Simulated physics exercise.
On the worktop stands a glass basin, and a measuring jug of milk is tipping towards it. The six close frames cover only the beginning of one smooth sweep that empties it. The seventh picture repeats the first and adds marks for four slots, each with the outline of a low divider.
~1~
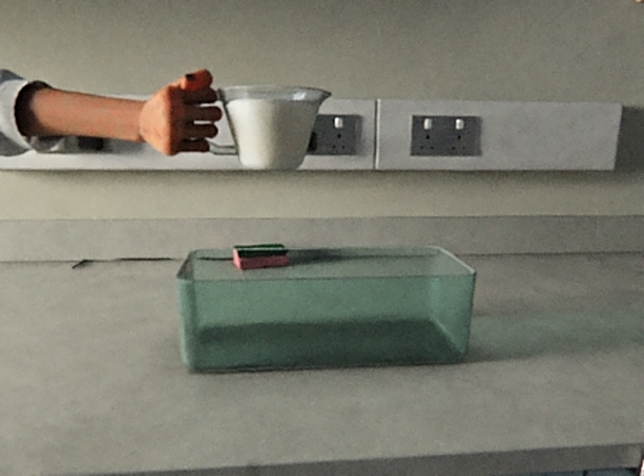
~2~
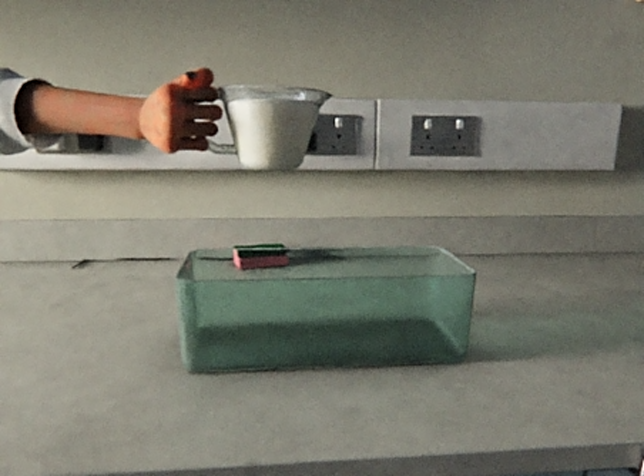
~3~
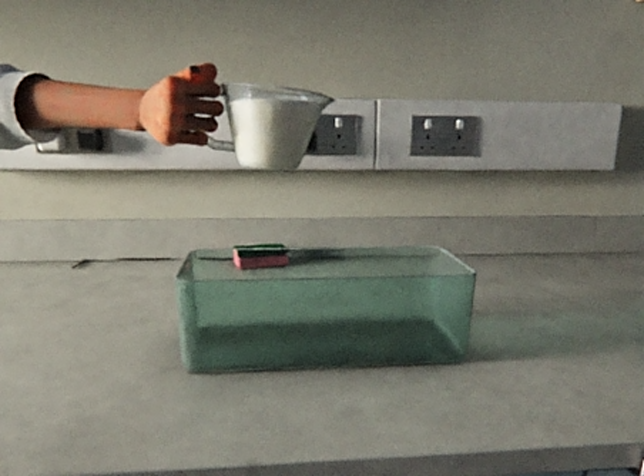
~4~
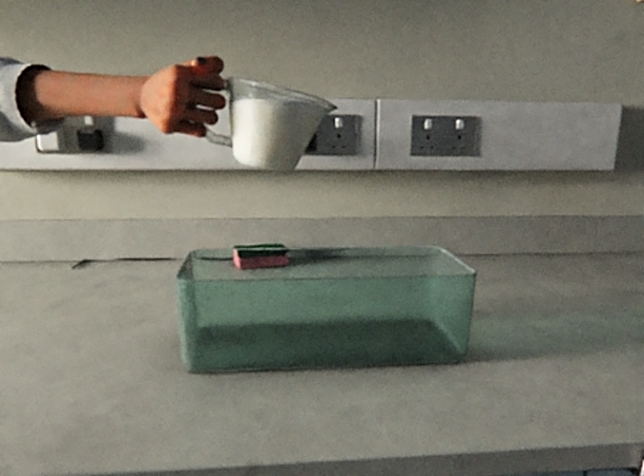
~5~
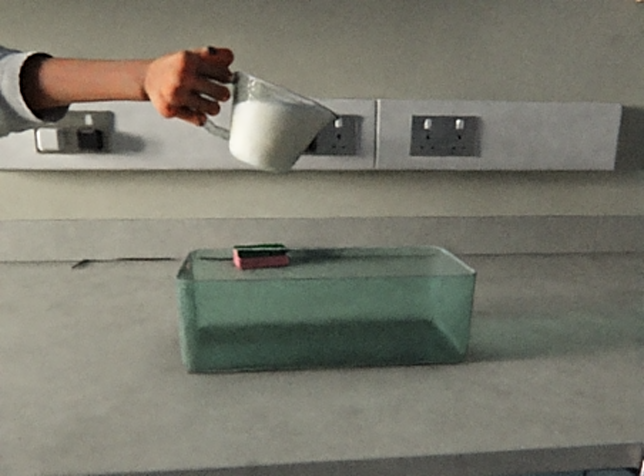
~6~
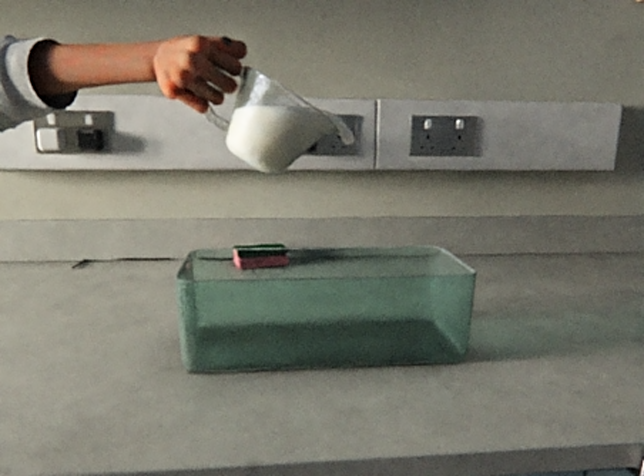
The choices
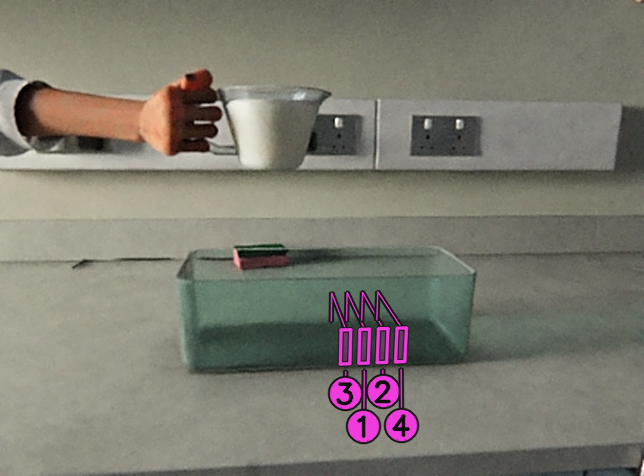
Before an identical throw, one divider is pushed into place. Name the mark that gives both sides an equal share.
2 works best here.
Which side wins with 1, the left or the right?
More ends on the right.
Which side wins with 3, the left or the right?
More ends on the right.
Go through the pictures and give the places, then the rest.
The first picture shows upright, lip at (331, 94); basin from (183, 369) to (465, 358); nothing has left yet.
The second picture shows upright, lip at (332, 95); nothing has left yet.
The third picture shows tipped about 6°, lip at (334, 100); nothing has left yet.
The fourth picture shows tipped about 12°, lip at (336, 108); nothing has left yet.
The fifth picture shows tipped about 21°, lip at (338, 118); nothing has left yet.
The sixth picture shows tipped about 32°, lip at (339, 131); milk is over the lip, down to (347, 141).
In magenta, 1 at (364, 370); 2 at (382, 369); 3 at (345, 371); 4 at (401, 369).
If 1 is chosen, about 20 % ends left of the wall and 79 % right of it.
If 2 is chosen, about 47 % ends left of the wall and 51 % right of it.
If 3 is chosen, about 12 % ends left of the wall and 85 % right of it; 3 % is lost outside.
If 4 is chosen, about 76 % ends left of the wall and 21 % right of it; 4 % is lost outside.
